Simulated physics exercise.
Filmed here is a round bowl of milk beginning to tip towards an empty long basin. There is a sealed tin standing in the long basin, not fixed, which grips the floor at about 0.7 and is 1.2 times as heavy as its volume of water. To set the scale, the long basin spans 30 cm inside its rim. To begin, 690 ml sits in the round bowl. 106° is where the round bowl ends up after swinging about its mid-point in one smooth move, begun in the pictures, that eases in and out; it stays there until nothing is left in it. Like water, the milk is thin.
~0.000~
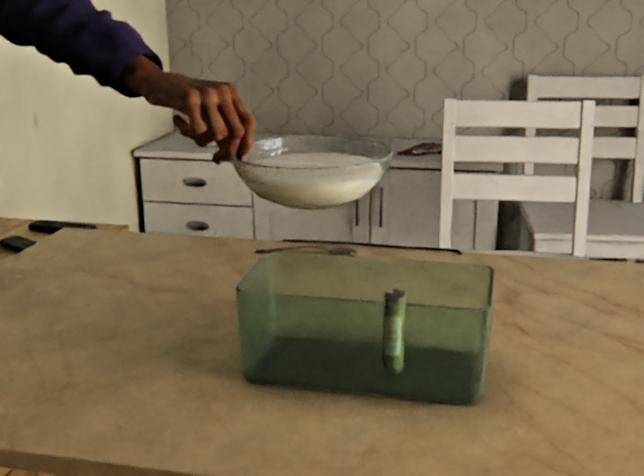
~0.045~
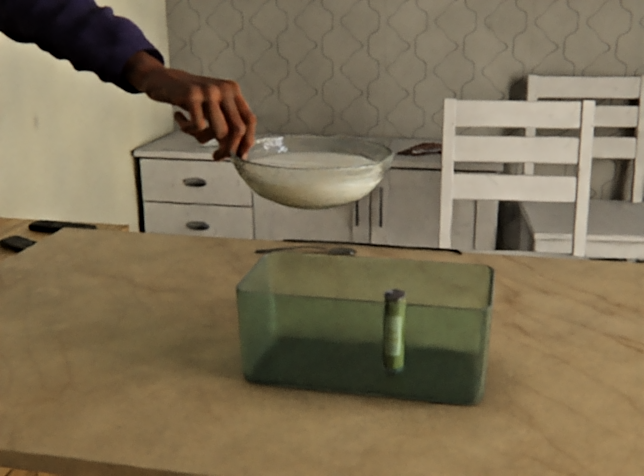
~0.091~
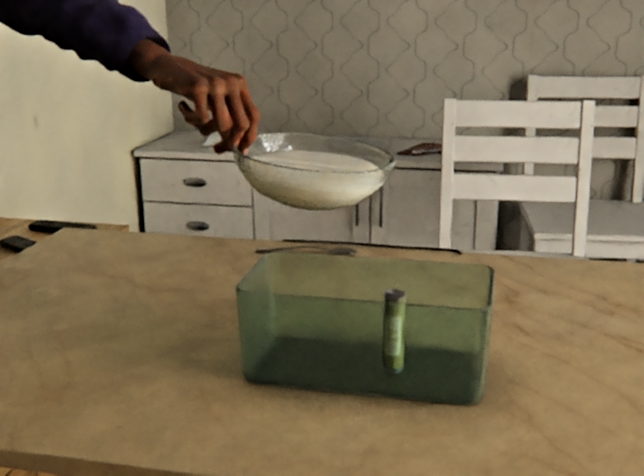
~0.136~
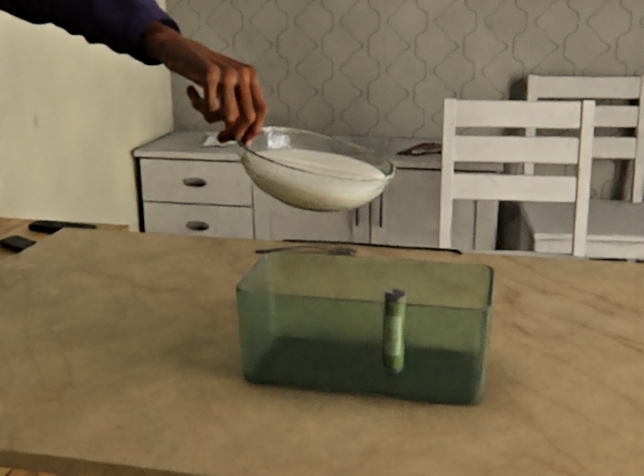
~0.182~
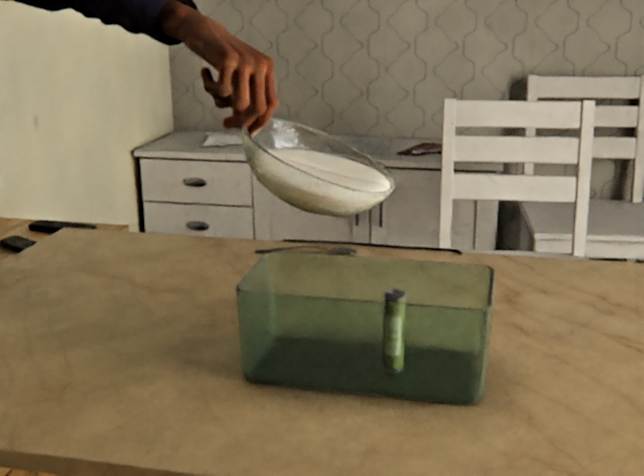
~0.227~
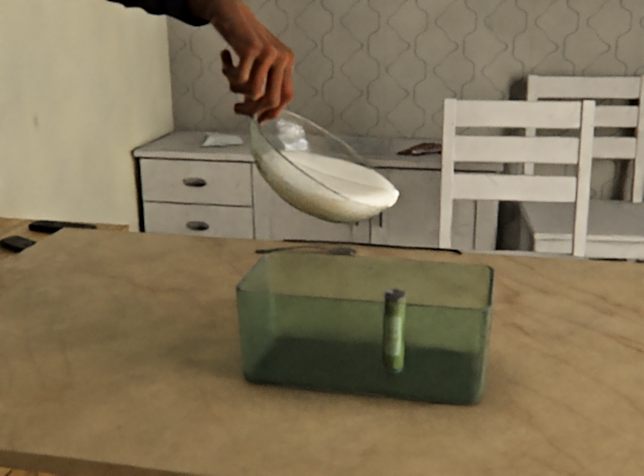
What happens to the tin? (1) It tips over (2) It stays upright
Answer: 2.
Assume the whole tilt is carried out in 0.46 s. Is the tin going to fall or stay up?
Result: Tin upright.
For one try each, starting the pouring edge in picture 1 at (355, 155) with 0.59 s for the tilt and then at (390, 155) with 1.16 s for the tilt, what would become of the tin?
In the first try it comes down; in the second it remains standing.
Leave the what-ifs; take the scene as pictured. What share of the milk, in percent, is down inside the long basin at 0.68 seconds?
That comes to about 78 percent.
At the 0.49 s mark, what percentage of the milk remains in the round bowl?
0 %.
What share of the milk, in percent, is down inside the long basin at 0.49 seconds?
At that time the basin holds about 90 per cent of the liquid.
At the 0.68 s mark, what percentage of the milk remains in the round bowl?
Close to 1 percent of the whole amount.
Then, 0.49 s in, the tilt is 98° and 0 per cent is still to pour; the tin stands where it began.
Then, 0.68 s in, the tilt is 106° and 1 per cent is still to pour; the tin stands where it began.
Then, 0.87 s in, the tilt is 106° and 0 per cent is still to pour; the tin stands where it began.
Then, 1.09 s in, the tilt is 106° and 0 per cent is still to pour; the tin stands where it began.
Finally, the tin stands where it began.
